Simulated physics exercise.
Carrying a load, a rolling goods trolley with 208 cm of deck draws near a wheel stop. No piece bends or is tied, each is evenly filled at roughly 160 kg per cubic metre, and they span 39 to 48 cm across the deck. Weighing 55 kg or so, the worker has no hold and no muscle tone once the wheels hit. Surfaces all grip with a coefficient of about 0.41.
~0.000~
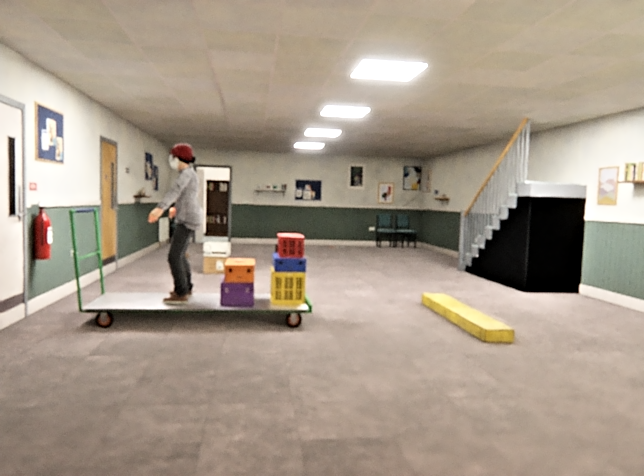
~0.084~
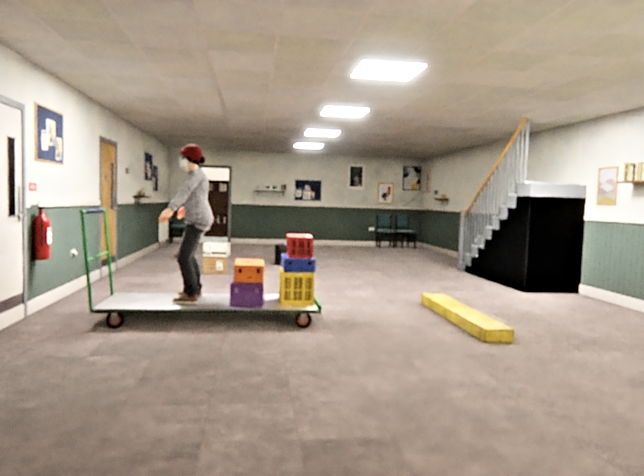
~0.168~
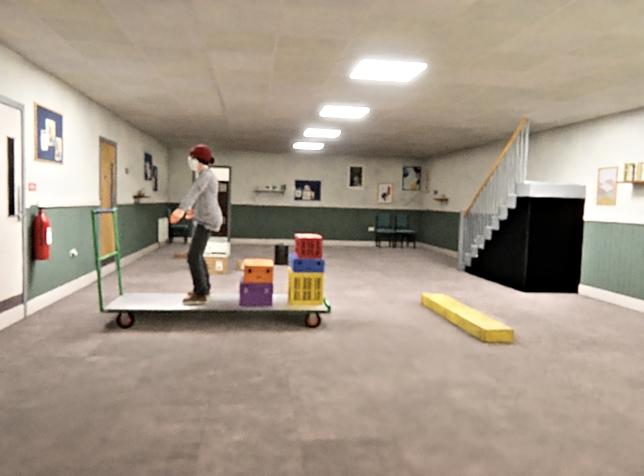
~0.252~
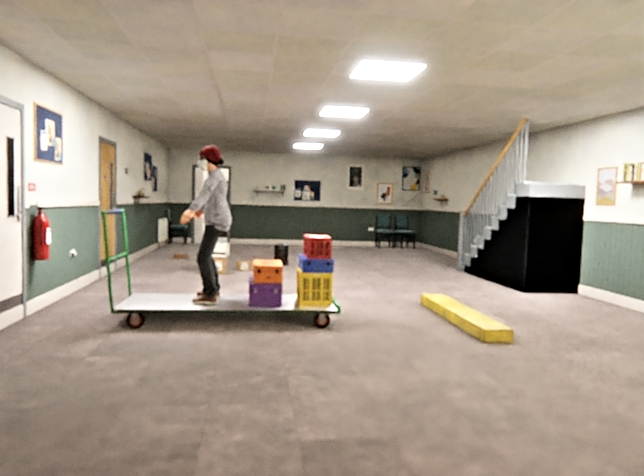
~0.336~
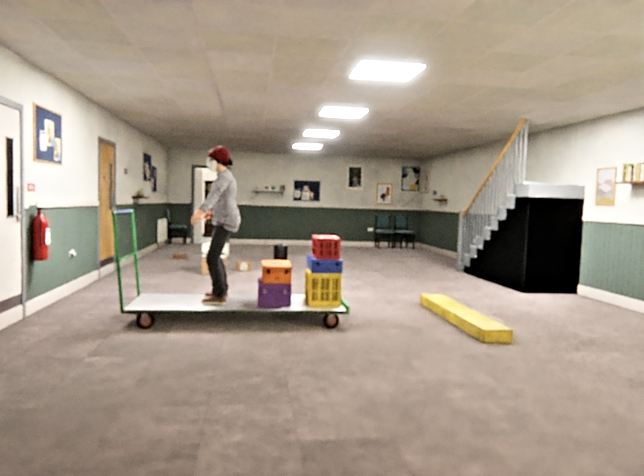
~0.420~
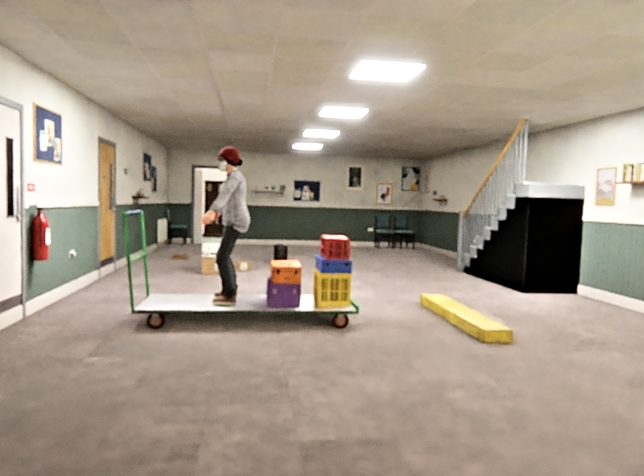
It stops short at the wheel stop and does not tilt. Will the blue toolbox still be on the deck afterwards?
No.
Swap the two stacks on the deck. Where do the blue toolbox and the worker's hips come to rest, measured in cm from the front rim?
The blue one would end 40 cm behind the front rim, and the hips 90 cm behind it.
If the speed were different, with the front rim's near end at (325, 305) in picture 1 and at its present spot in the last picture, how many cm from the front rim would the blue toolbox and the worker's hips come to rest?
Blue 10 behind, hips 90 behind.
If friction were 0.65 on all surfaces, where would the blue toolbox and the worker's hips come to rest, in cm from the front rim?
Then the blue one stays 20 cm short of the rim and the hips end 100 cm back from it.
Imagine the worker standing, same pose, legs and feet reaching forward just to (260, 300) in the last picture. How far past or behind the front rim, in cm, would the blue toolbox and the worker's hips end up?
Result: Blue 10 cm beyond the rim; hips 40 cm short of it.
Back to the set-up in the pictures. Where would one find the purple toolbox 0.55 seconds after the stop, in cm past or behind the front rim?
Roughly 55 cm short of the front rim.
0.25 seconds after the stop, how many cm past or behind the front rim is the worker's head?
100 cm behind the rim.
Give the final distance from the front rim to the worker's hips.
Some 90 cm behind it.
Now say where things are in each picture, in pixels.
In the first picture, blue toolbox (289, 262), red crate (290, 245), rim corner (311, 309); 0 cm covered, 161 to go.
In the second picture, blue toolbox (298, 263), red crate (299, 246), rim corner (320, 309); 10 cm covered, 152 to go.
In the third picture, blue toolbox (307, 263), red crate (308, 246), rim corner (330, 310); 19 cm covered, 142 to go.
In the fourth picture, blue toolbox (316, 263), red crate (317, 246), rim corner (339, 310); 29 cm covered, 133 to go.
In the fifth picture, blue toolbox (324, 264), red crate (326, 247), rim corner (348, 310); 38 cm covered, 123 to go.
In the sixth picture, blue toolbox (333, 264), red crate (335, 247), rim corner (358, 310); 48 cm covered, 114 to go. Speed about 1.1 m/s.
Impact comes at 1.43 s.
After 1.98 s the blue toolbox is 5 cm past the rim, tilted 50°, near (462, 271) in the last picture's view.
After 2.43 s the blue toolbox is 37 cm past the rim, tilted 145°, near (488, 306) in the last picture's view.
After 2.9 s, past the rim, blue toolbox and red crate; behind it, purple toolbox, orange toolbox, yellow crate and the worker's hips.
